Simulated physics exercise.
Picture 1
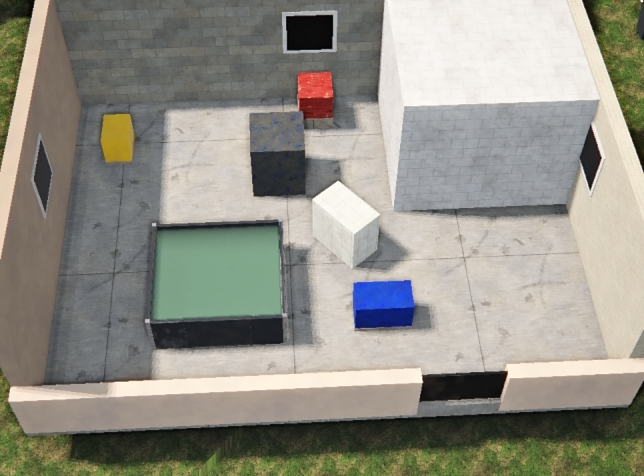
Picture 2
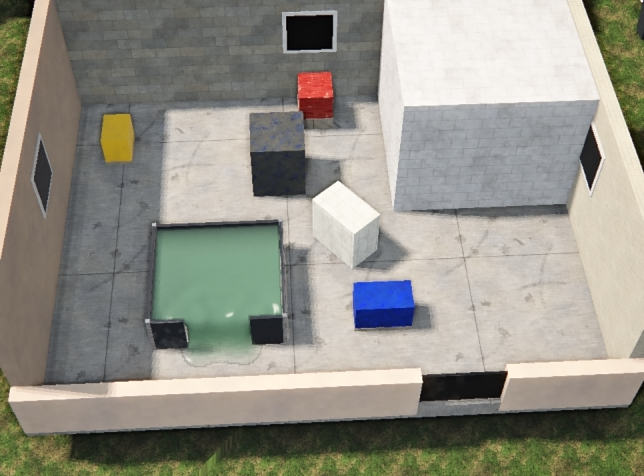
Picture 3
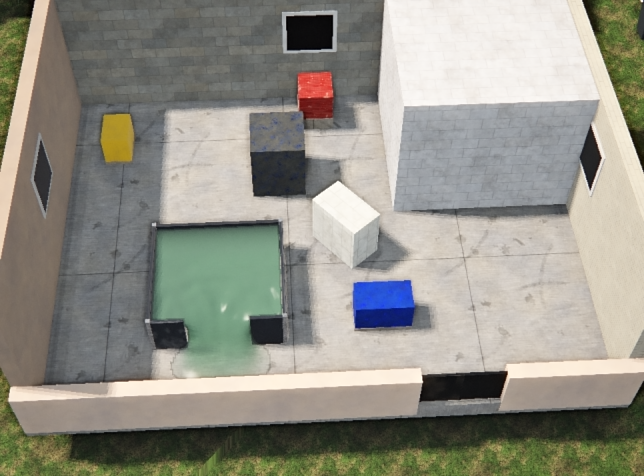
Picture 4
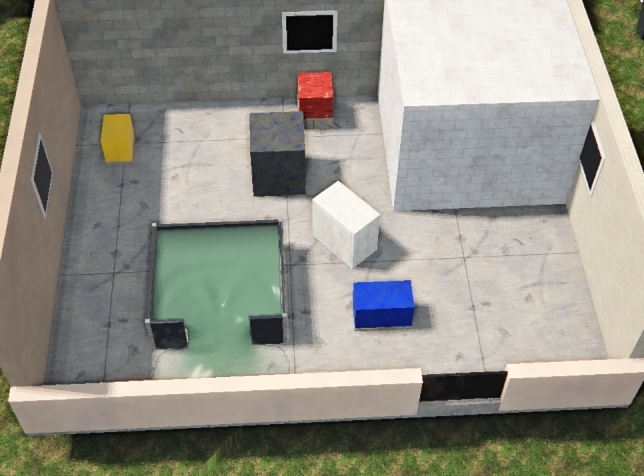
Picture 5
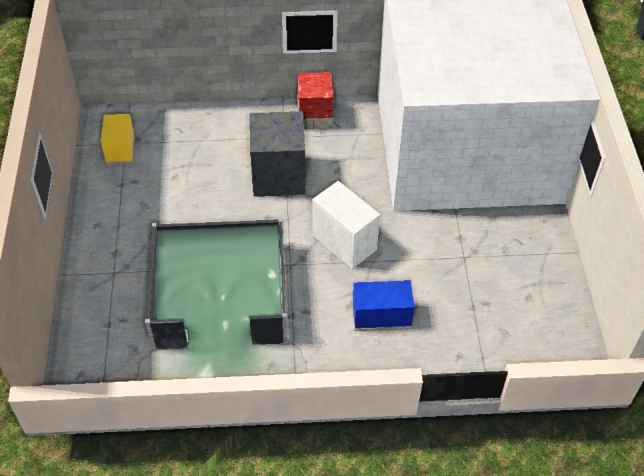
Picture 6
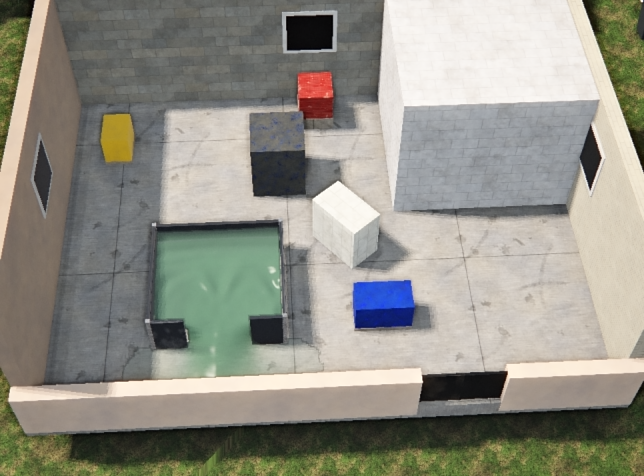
The clip opens on an overhead view of a walled yard with a pale building in one corner, coloured blocks, and a dark-rimmed tank of still green water. A gap appears in the tank's near side and water pours through, spreading a short way over the paving toward the near wall while the blocks stay put.
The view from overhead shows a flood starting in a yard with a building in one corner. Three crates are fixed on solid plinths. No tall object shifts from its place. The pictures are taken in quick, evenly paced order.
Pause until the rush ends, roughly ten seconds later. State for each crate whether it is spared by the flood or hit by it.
The red crate is spared; the blue crate is hit; the yellow crate is hit.
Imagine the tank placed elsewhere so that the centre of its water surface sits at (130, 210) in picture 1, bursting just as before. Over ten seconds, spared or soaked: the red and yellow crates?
Briefly, red crate stays clear, while yellow crate stays clear.
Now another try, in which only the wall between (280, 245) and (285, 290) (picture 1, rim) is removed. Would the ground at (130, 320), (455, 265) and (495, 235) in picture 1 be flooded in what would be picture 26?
The first comes out untouched, the second soaked, the third soaked.
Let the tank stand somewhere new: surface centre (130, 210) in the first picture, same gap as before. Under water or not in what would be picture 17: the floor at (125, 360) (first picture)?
Answer for that point: Inundated.
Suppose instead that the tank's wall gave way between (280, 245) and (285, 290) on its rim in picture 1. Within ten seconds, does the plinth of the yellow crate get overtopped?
The yellow crate is not overtopped.
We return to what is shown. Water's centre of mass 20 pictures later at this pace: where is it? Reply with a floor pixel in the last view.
Around pixel (242, 322) of the last picture.
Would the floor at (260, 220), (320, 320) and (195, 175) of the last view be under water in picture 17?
First spot clear, second spot swamped, third spot clear.
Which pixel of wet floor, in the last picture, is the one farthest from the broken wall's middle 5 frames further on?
Best guess: Near (437, 391).
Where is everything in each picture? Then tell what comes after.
Still water in the tank at (217, 272), in the first frame.
The front is at (256, 353), out from the gap at (219, 334), in the second frame.
The front is at a hidden place, out from the gap at (219, 336), in the third frame.
Water pours out at (219, 336) and has run to a hidden place, in the fourth frame.
Water pours out at (219, 336) and has run to a hidden place, in the fifth frame.
Water pours out at (219, 335) and has run to a hidden place, in the sixth frame.
A moment on, water covers 15 % of the floor; the red crate not reached, the blue crate not reached, the yellow crate not reached.
Next, water covers 30 % of the floor; the red crate not reached, the blue crate water round its plinth, the yellow crate not reached.
Then, water covers 50 % of the floor; the red crate not reached, the blue crate water round its plinth, the yellow crate water round its plinth.
Later, water covers 80 % of the floor; the red crate not reached, the blue crate water round its plinth, the yellow crate water round its plinth.
In the end, water covers 100 % of the floor; the red crate stayed above the water, the blue crate was topped, the yellow crate was topped.
